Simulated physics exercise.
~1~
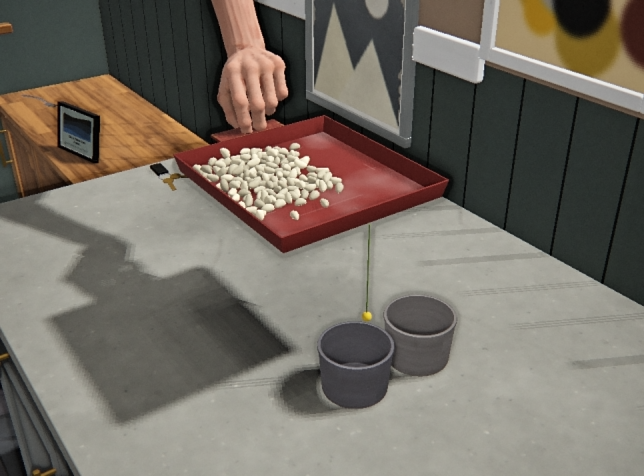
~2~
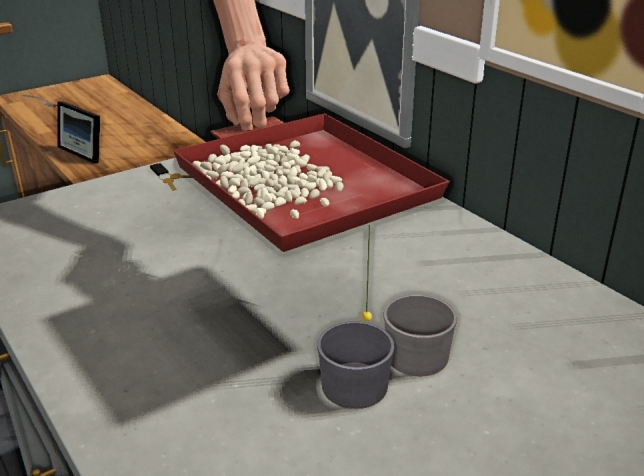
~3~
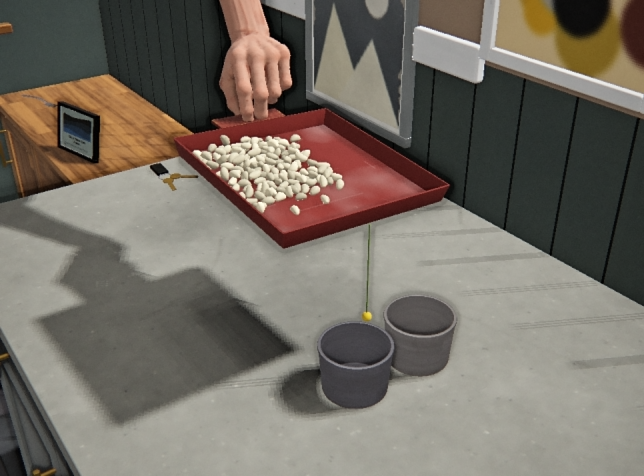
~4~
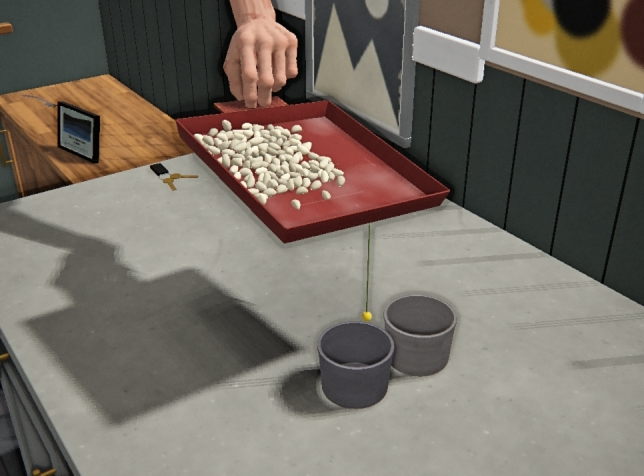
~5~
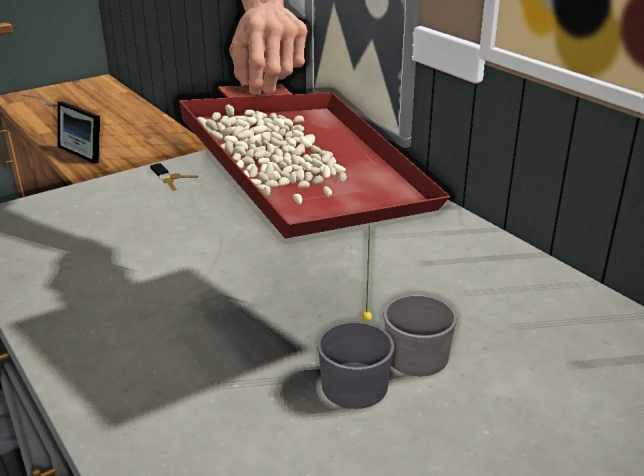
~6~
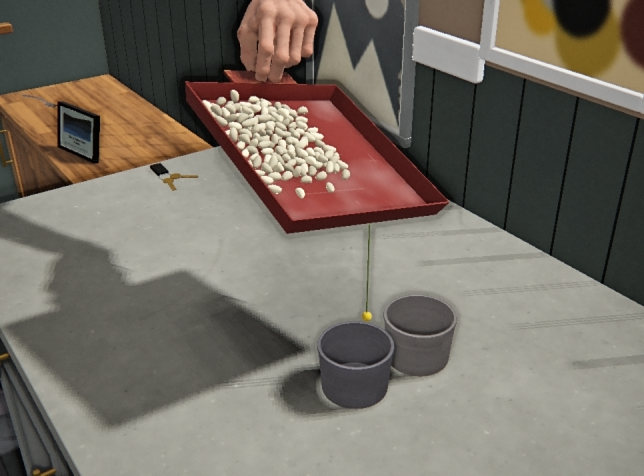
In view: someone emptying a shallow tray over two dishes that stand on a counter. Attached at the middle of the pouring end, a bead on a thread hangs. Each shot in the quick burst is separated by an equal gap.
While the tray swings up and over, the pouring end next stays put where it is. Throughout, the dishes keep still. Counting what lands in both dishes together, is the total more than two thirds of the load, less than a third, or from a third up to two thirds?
The total is from a third up to two thirds of the load.
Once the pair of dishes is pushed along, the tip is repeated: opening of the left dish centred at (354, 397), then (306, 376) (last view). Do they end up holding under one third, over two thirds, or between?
Where the dishes stand first, below one third; where they stand second, below one third.
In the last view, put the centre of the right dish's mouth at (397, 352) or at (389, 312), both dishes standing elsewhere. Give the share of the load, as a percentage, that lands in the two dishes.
Roughly 0 % and 30 %.
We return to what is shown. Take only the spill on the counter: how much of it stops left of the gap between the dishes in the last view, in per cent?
Share to the left: Near 10 per cent.
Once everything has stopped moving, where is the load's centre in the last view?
(432, 344).
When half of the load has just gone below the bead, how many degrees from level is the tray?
The tilt then is about 95°.
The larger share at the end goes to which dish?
The right-hand one.
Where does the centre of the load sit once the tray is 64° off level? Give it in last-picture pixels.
Roughly (401, 195).
Soon after the last picture, tray tipped steeply; nearly all on the tray; a stray few in the air.
A little later, tray tipped past a quarter turn; about a quarter on the tray; about a quarter in the right dish; about a third outside both; a small part in the air.
Later still, tray tipped past a quarter turn; about half in the right dish; about half outside both.
At rest, tray tipped past a quarter turn; none in the left dish; about half in the right dish; about half outside both.
